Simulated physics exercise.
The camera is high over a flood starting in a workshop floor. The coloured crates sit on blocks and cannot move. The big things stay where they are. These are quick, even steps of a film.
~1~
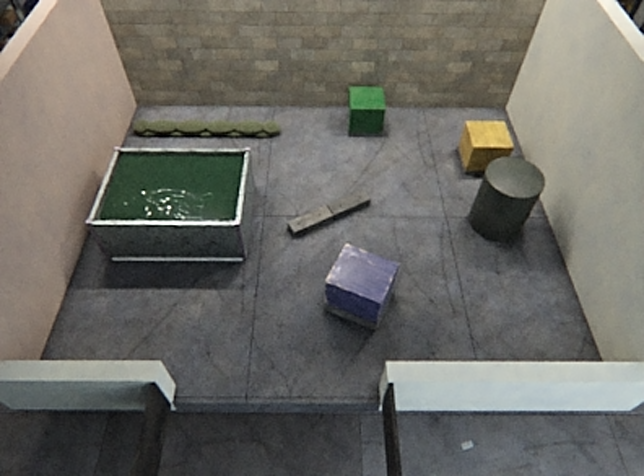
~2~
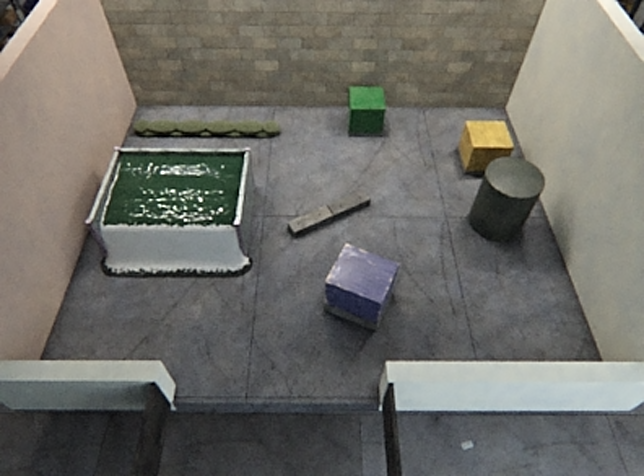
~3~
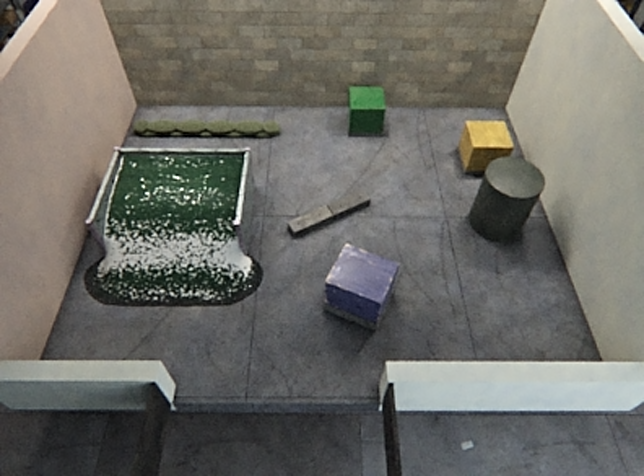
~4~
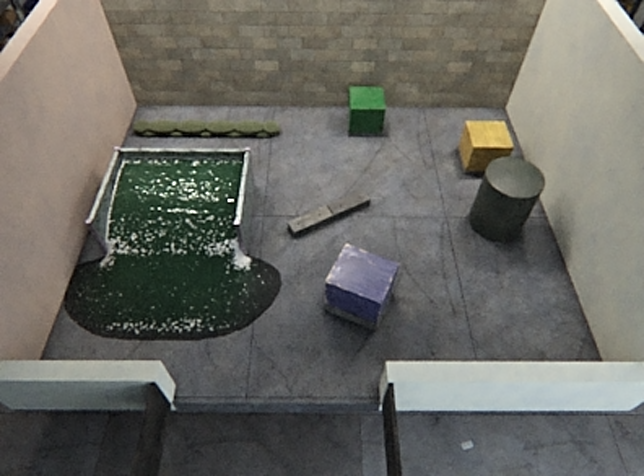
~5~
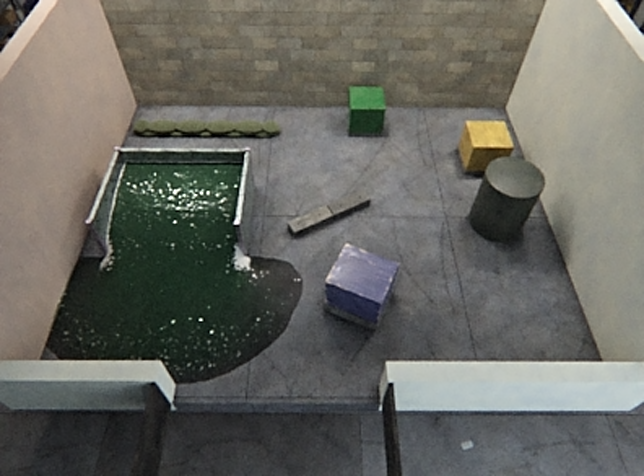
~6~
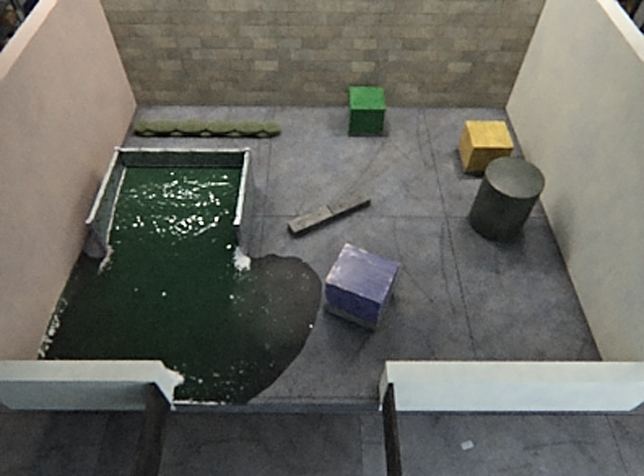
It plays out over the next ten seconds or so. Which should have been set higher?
One by one: The yellow crate escapes dry; the green crate escapes dry; the blue crate escapes dry.
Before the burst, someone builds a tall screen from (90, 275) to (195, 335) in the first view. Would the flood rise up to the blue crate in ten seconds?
My reading: The blue crate takes water.
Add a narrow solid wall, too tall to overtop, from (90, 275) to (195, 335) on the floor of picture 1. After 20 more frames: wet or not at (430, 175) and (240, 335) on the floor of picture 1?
As listed: Flooded, wet.
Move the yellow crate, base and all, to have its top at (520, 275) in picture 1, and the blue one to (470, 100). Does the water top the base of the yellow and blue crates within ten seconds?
Then: The yellow one is soaked; the blue one escapes it.
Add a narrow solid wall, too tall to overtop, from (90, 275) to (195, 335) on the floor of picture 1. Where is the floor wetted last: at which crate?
The one in green.
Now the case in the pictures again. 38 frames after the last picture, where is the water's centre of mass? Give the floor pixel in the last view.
Near (242, 254).
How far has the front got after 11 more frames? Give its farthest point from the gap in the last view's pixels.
I would point to (441, 384).
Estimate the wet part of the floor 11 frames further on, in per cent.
Near 25 in a hundred.
A moment on, water covers 20 % of the floor; the yellow crate not reached, the green crate not reached, the blue crate water round its plinth.
Next, water covers 25 % of the floor; the yellow crate not reached, the green crate not reached, the blue crate water round its plinth.
Then, water covers 30 % of the floor; the yellow crate not reached, the green crate not reached, the blue crate water round its plinth.
Later, water covers 55 % of the floor; the yellow crate not reached, the green crate not reached, the blue crate water round its plinth.
In the end, water covers 80 % of the floor; the yellow crate stayed above the water, the green crate stayed above the water, the blue crate stayed above the water.
